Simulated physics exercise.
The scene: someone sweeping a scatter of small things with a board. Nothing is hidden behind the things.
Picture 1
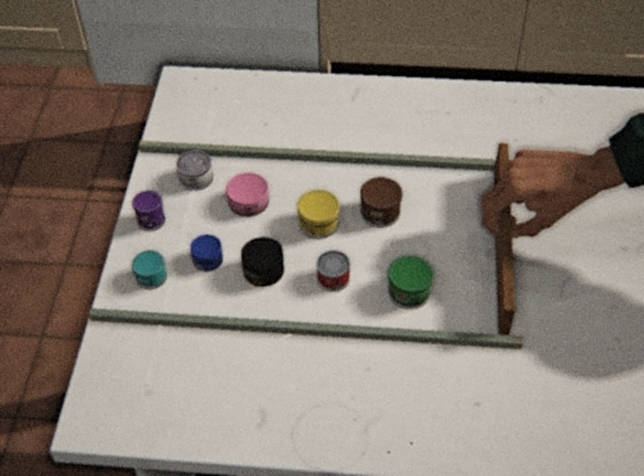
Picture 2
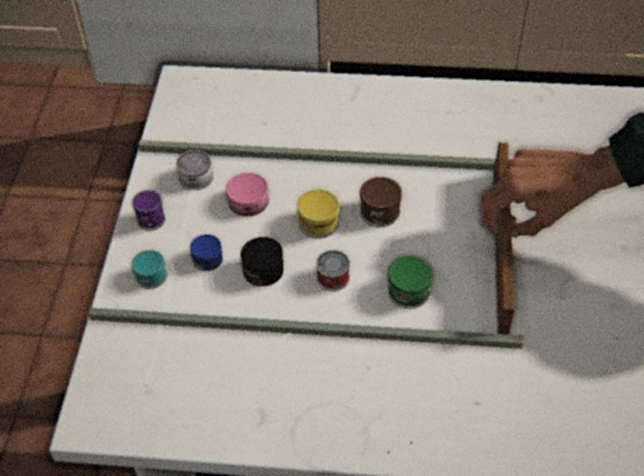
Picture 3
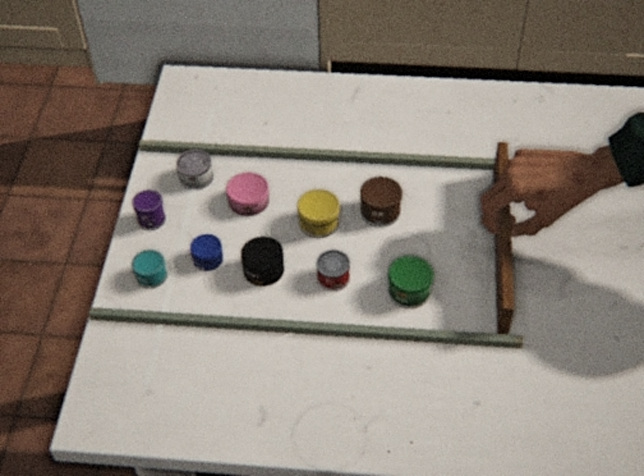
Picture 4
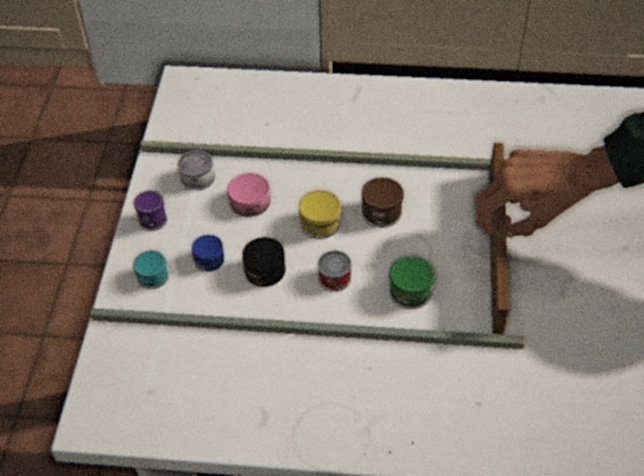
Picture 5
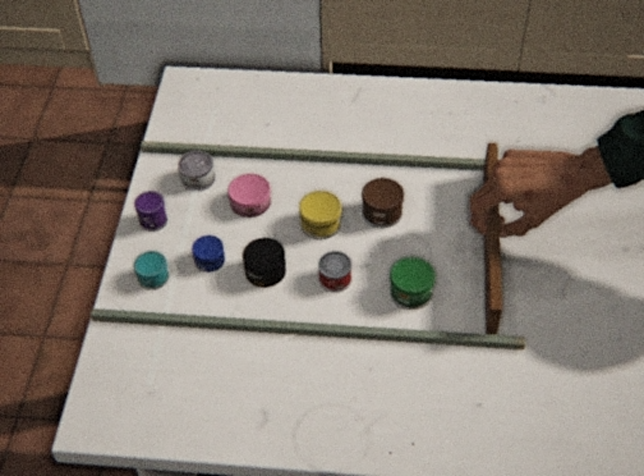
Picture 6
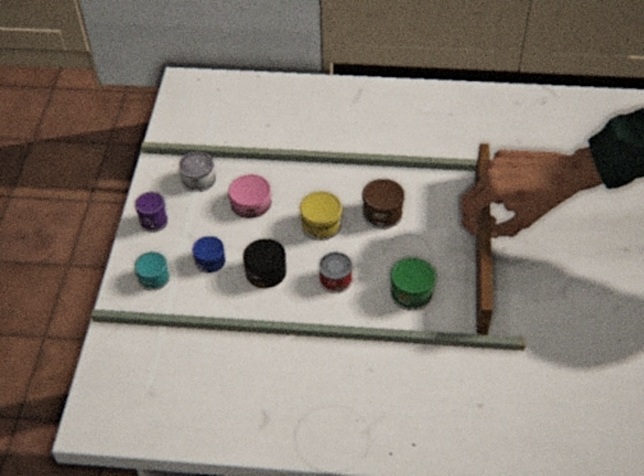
On a white tabletop, a hand held a wooden board upright at the right of some small colourful pots between two rails, then slid it slightly left toward them while the pots stayed put.
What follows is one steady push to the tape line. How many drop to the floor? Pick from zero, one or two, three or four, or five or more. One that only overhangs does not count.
Outcome: The number that fall off is one or two.
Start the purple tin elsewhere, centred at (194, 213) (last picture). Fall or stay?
Then it does not fall.
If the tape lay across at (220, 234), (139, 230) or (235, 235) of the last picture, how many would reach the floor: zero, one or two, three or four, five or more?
In that order: No fall at all; at least five; zero.
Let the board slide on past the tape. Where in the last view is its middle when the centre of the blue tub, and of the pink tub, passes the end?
Its middle is around (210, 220) and around (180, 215).
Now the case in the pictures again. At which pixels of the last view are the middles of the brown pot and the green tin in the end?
Near (172, 192) and (149, 280).
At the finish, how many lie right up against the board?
That makes 3.
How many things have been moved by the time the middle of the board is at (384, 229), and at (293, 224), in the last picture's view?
3 and 7.
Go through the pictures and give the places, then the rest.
Purple tin (149, 211); turquoise pot (150, 270); white tin (195, 171); board (504, 235); tape (184, 231), in the first frame.
Turquoise pot (150, 270); black tub (263, 262), in the second frame.
White tin (195, 170); red pot (333, 271), in the third frame.
Purple tin (151, 211); pink tub (249, 195), in the fourth frame.
Turquoise pot (152, 271); yellow tin (320, 215), in the fifth frame.
Purple tin (152, 212); turquoise pot (152, 271); white tin (197, 172); board (484, 235); tape (186, 232), in the sixth frame.
Soon after, none off yet; purple tin at rest near (152, 212); turquoise pot at rest near (152, 271); white tin at rest near (197, 172).
In the end, the number that fall off is one or two; gone, blue tub and purple tin.
